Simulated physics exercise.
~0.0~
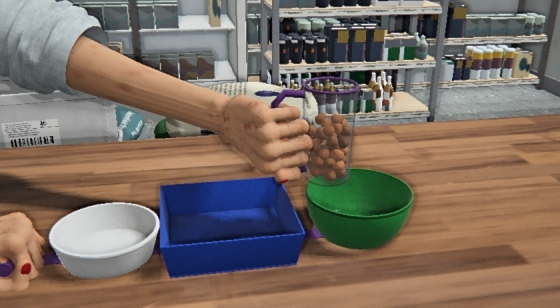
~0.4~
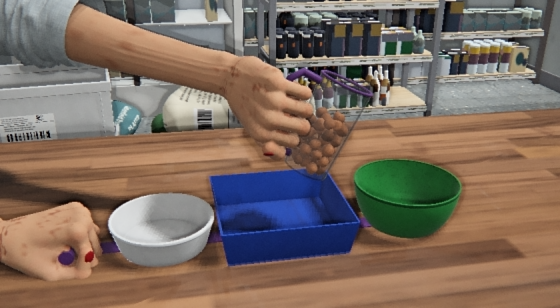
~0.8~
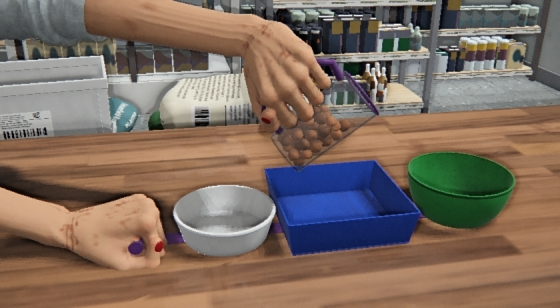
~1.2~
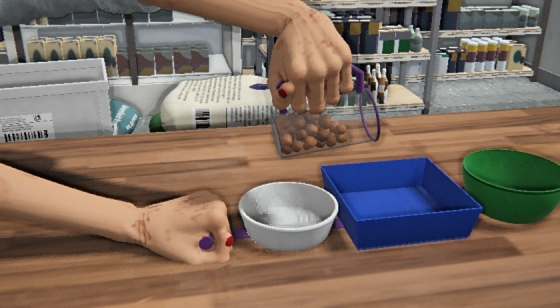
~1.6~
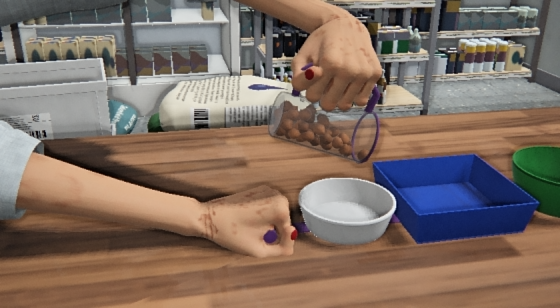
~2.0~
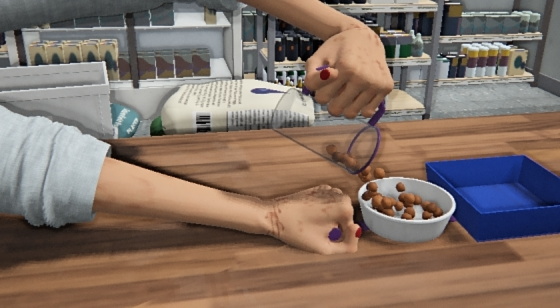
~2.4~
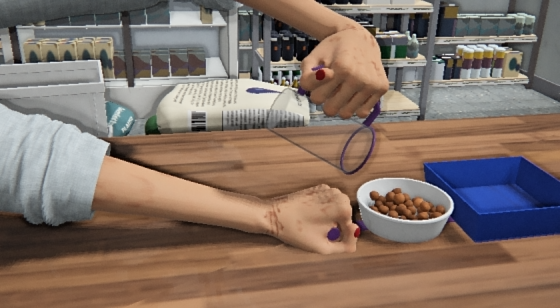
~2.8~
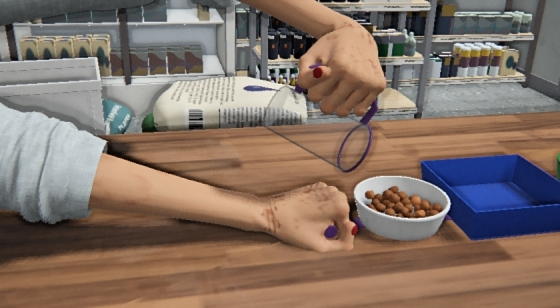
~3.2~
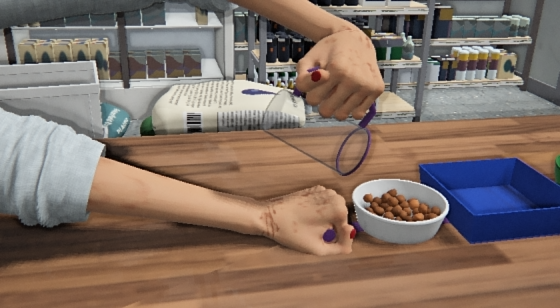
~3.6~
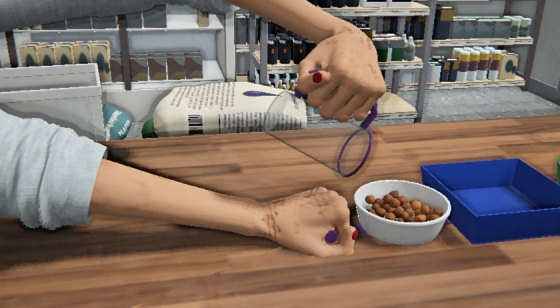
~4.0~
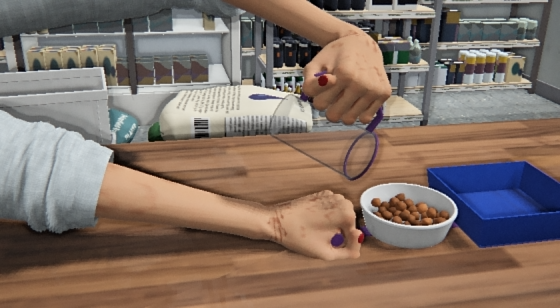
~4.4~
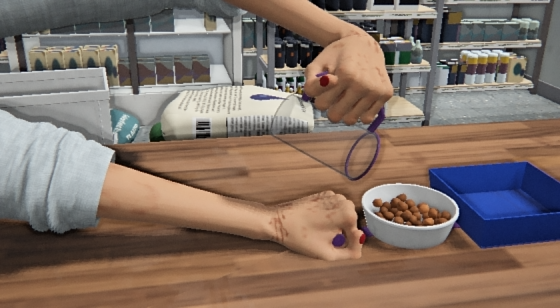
A hand tips a clear cup of hazelnuts above three joined containers on a wooden counter, seen from the front by a slightly swaying camera, with stocked shelves behind. At first a white dish sits on the left, a blue tin in the middle and a green bowl on the right, while another hand at the left holds the purple strip. The row slides right as the cup tilts further. The white dish arrives beneath the rim, and the nuts tumble into it. The row stops, and the cup stays upended and empty, with all the nuts heaped in the white dish.
